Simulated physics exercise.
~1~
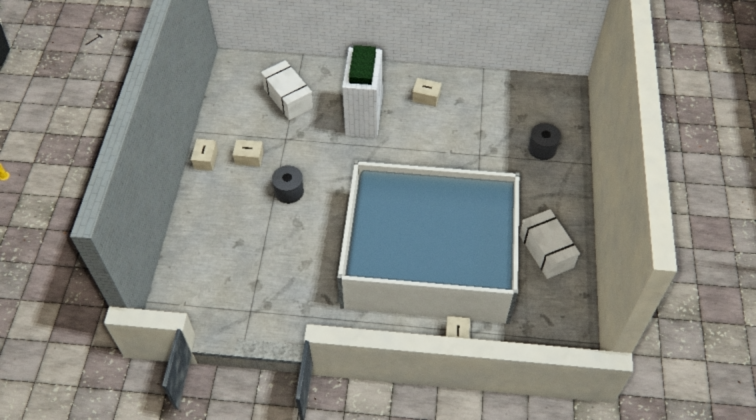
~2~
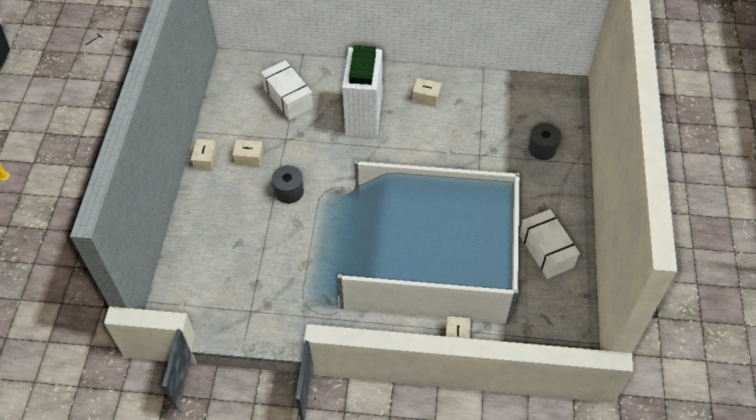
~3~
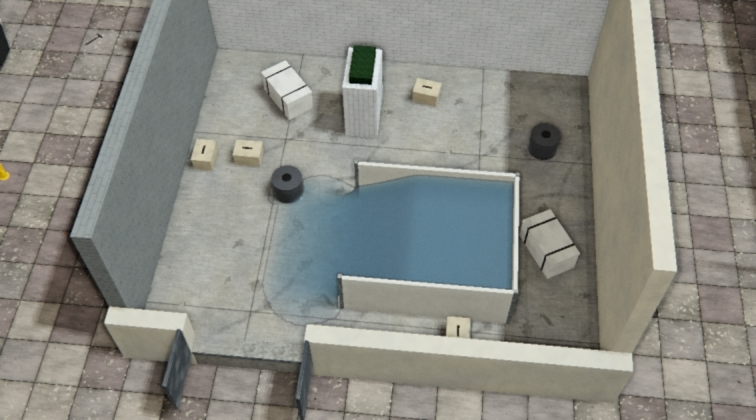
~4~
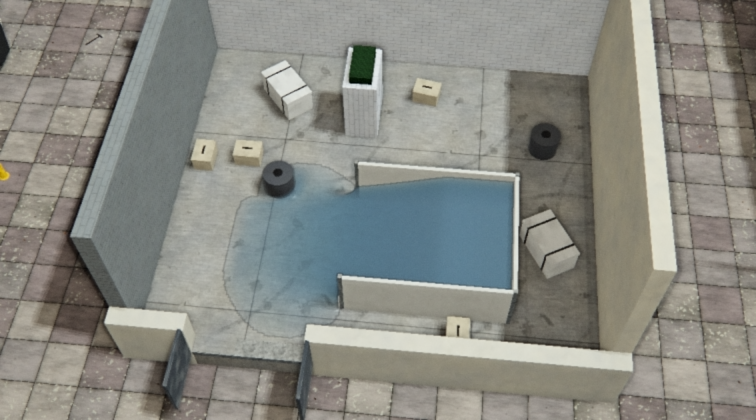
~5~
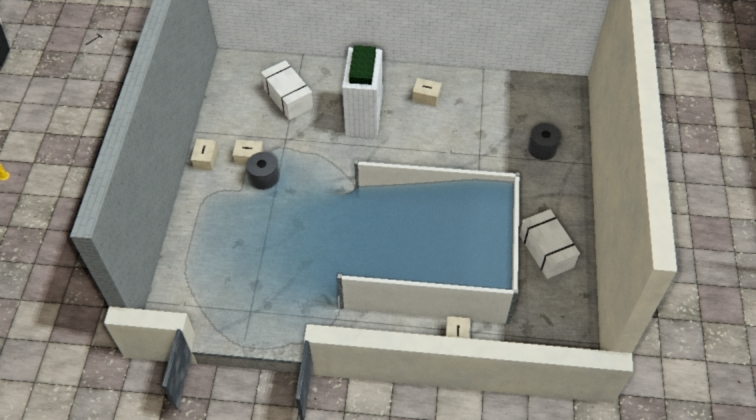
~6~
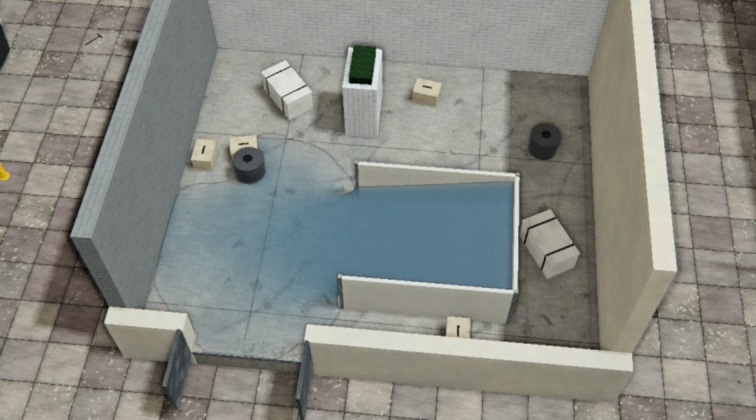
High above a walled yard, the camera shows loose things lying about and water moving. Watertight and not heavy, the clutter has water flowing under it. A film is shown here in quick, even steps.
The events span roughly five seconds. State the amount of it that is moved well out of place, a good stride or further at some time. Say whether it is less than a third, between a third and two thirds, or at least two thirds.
Counting the far movers, it's in the middle - a third to two thirds.
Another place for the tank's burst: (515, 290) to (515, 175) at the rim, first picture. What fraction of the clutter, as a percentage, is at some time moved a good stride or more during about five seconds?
Estimate: Roughly 80 per cent.
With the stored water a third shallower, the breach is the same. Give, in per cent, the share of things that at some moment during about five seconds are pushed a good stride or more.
Around 50 in a hundred.
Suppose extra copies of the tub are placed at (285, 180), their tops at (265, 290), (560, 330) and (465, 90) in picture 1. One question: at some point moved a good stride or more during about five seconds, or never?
The answers, in order, are displaced a stride, remains nearby and displaced a stride.
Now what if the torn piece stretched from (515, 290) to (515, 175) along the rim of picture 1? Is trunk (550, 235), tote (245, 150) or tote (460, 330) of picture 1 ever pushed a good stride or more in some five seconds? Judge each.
Result per item - displaced that far / short of that distance / displaced that far.
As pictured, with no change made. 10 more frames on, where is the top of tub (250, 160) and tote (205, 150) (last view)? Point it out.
I'd guess close to (243, 81) and close to (214, 78).
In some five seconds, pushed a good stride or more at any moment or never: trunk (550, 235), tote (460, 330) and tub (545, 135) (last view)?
Entry one never gets that far, entry two never gets that far, entry three never gets that far.
A moment on, 2 of 8 are well off their spots; 1 afloat.
Next, 3 of 8 are well off their spots; 3 afloat.
Later, 4 of 8 are well off their spots; 4 afloat.
In the end, 5 of 8 are well off their spots, and 5 have been at some point; 5 afloat.
